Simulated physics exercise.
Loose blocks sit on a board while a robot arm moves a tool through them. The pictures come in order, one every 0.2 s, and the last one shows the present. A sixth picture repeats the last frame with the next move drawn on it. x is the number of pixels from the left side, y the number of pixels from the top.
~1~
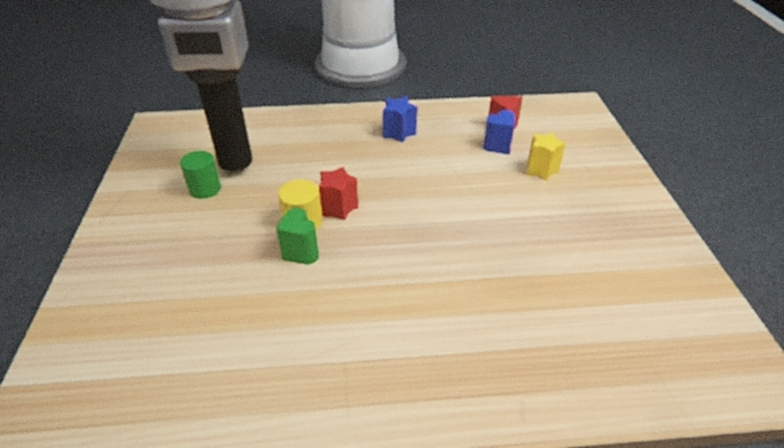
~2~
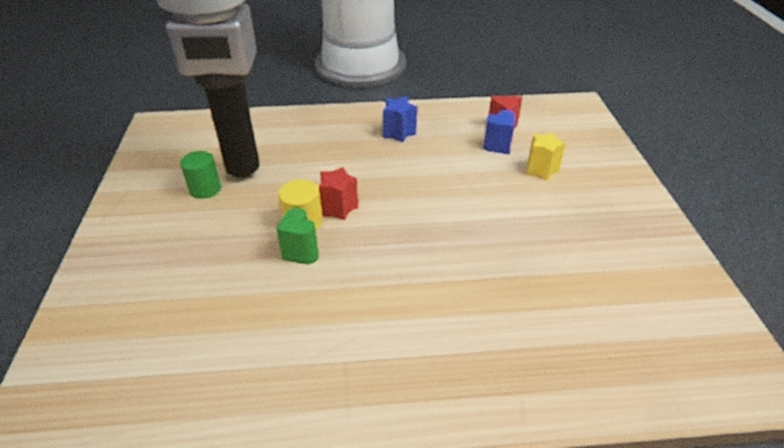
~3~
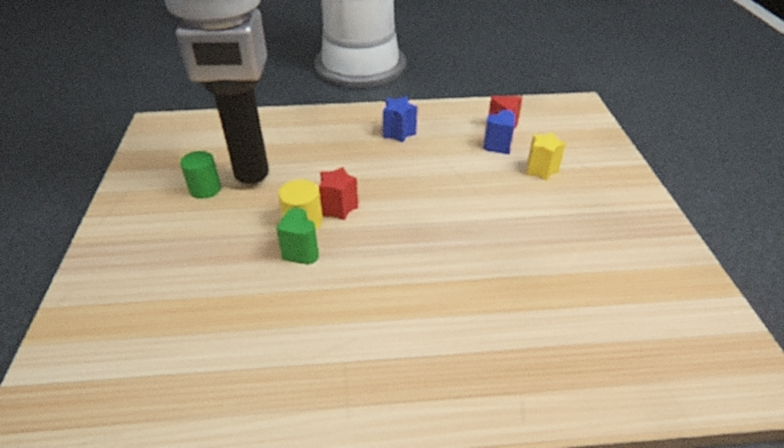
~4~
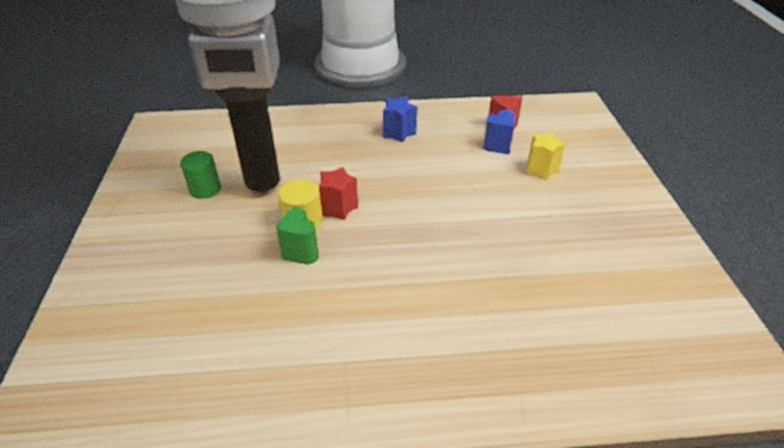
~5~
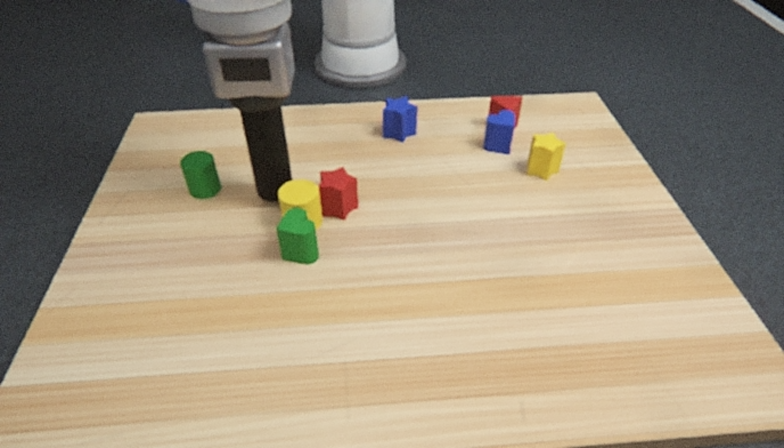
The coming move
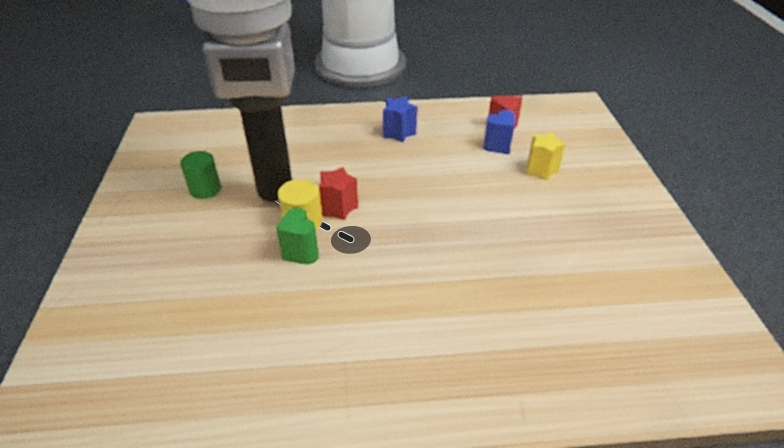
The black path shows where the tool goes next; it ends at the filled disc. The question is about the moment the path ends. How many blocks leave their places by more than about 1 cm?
Once the path ends, three or more blocks will have shifted.
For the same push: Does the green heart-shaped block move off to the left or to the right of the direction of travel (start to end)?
Displaced right.
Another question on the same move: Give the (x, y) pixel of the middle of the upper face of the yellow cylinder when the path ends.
The centre of its top face lies at (353, 237).
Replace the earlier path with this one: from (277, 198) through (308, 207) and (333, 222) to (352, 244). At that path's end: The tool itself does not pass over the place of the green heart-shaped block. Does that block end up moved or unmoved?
At the end of the path, the green heart-shaped block has moved off its old spot.
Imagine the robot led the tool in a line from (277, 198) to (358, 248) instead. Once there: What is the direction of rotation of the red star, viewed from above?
Seen from overhead, it turns anticlockwise.
The line goes from (277, 198) over (311, 219) to (351, 239).
What follows on the original path. One third of the way, tool at (298, 205); green heart-shaped block at (297, 230), turned 25° clockwise; yellow cylinder at (314, 202).
Two thirds of the way, tool at (323, 219); green heart-shaped block at (298, 237), turned 60° clockwise; yellow cylinder at (337, 219); red star at (346, 180), turned 45° anticlockwise.
At the end, tool at (350, 232); green cylinder unmoved; green heart-shaped block at (298, 237), turned 60° clockwise; yellow cylinder at (353, 237); red star at (349, 180), turned 60° anticlockwise.
